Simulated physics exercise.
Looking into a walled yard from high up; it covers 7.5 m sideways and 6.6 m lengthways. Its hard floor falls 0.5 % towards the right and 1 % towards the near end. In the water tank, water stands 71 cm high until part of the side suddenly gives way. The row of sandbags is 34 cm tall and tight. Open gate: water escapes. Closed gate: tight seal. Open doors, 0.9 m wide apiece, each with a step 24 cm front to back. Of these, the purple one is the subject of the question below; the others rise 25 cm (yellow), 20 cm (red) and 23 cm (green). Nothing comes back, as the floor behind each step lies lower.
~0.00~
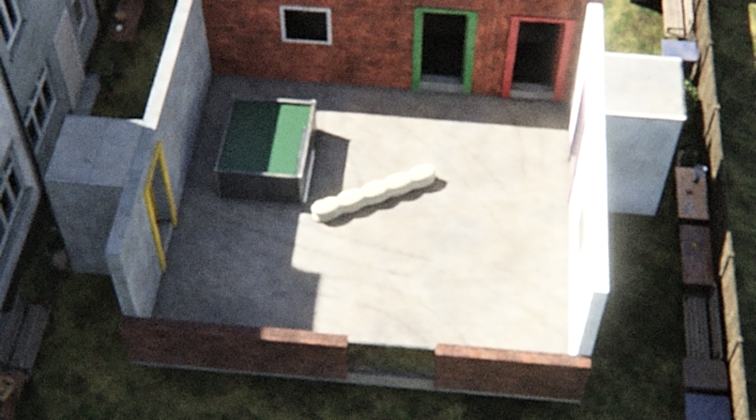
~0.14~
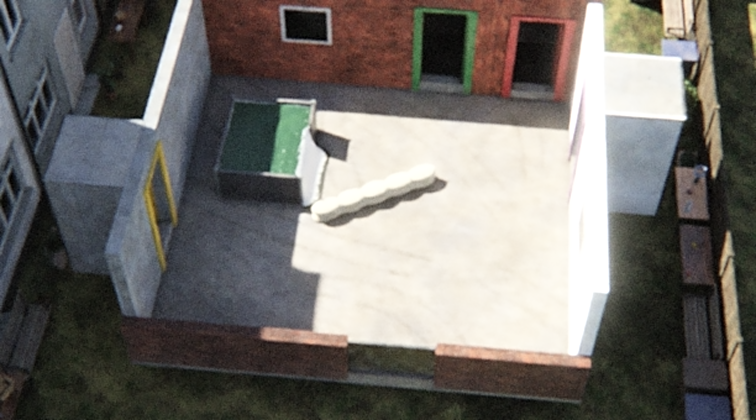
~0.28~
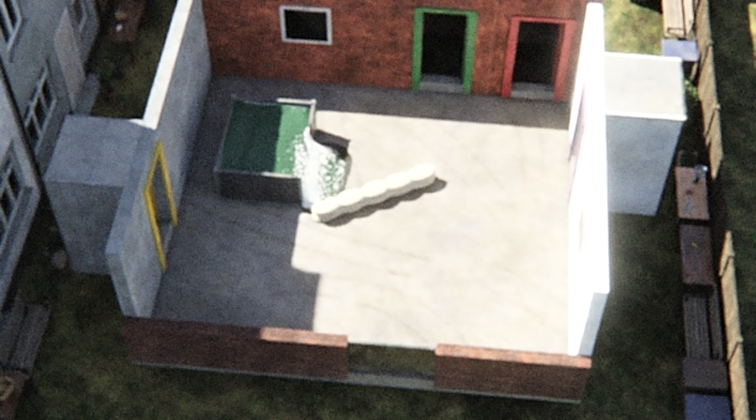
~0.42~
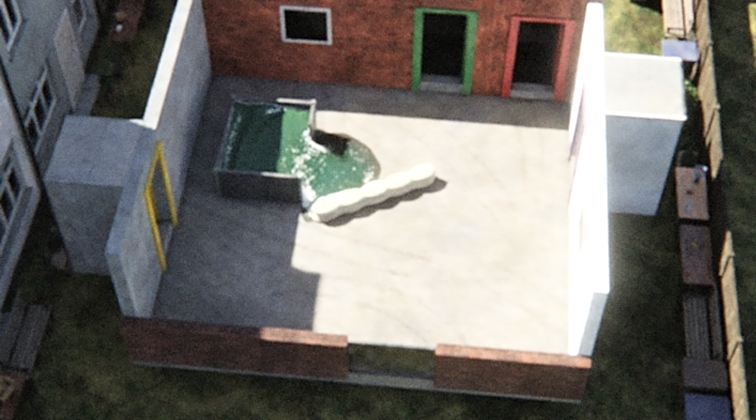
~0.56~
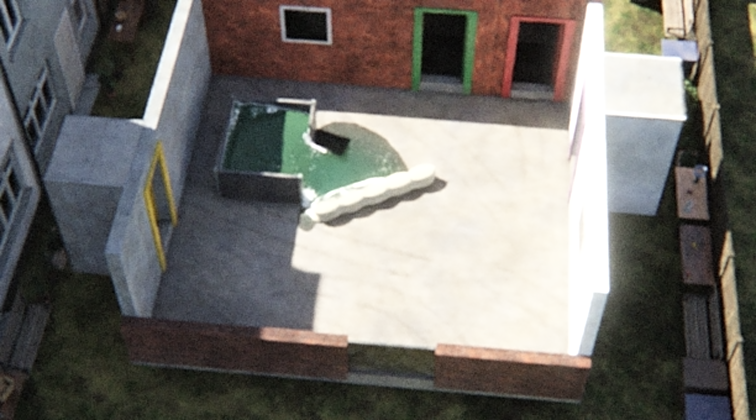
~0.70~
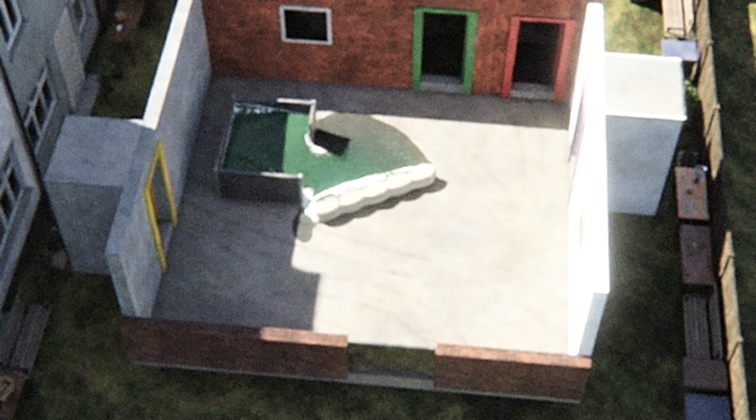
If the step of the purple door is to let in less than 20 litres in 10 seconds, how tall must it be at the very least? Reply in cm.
At the very least, close to 9.5 cm.
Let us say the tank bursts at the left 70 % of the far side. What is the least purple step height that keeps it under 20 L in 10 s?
At least roughly 8.5 centimetres tall.
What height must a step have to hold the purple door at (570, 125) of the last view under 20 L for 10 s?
Minimum: About 33 cm.
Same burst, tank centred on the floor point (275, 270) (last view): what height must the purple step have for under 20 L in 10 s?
A height near 6.0 cm.
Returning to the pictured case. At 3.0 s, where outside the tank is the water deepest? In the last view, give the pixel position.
At about pixel (565, 118).
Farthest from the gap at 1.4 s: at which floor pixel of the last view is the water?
Lab note: Front tip approx. (538, 149).
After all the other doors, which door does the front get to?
Final door: Yellow.
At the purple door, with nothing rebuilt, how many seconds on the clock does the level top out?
About 3.2 seconds.
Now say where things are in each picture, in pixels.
The first picture shows the water tank at (266, 138) is whole and still, 71 cm deep; the purple door at (577, 146) is dry.
In the second picture, the front is at (324, 165), 0.3 m from the gap at (305, 167); 0.4 m2 of floor is wet, 71 cm left at the back.
In the third picture, the gap is at (305, 168), the front 0.8 m out at (349, 164); the back of the water tank holds 70 cm.
In the fourth picture, water pours out at (305, 169) and has run 1.4 m, to (375, 178); about 13 cm deep outside, 63 cm at the back.
In the fifth picture, the front is at (405, 181), 2.0 m from the gap at (305, 169); 3.1 m2 of floor is wet, 61 cm left at the back.
In the sixth picture, the front is at (430, 173), 2.4 m from the gap at (305, 169); 4.0 m2 of floor is wet, 59 cm left at the back; the purple door at (577, 146), 5.2 m from the gap, is still 2.7 m from the nearest water.
After 1.4 s water covers 20 % of the floor, deepest (47 cm) near (331, 204); it has not reached the purple door.
After 3.0 s water covers 35 % of the floor, deepest (38 cm) near (565, 118); 14 cm at the purple door, 0 litres in over its 22 cm step.
After 10.0 s water covers 85 % of the floor, deepest (13 cm) near (563, 380); 7 cm at the purple door, 0 litres in over its 22 cm step.
At the purple door as built, the water arrived by 1.9 s and peaked near 16 cm at 3.2 s.
With a step of 7.5 cm, 41 litres would have come in within the 10 s; with 12 cm, 6 litres. So under 20 litres takes about 9.5 cm.
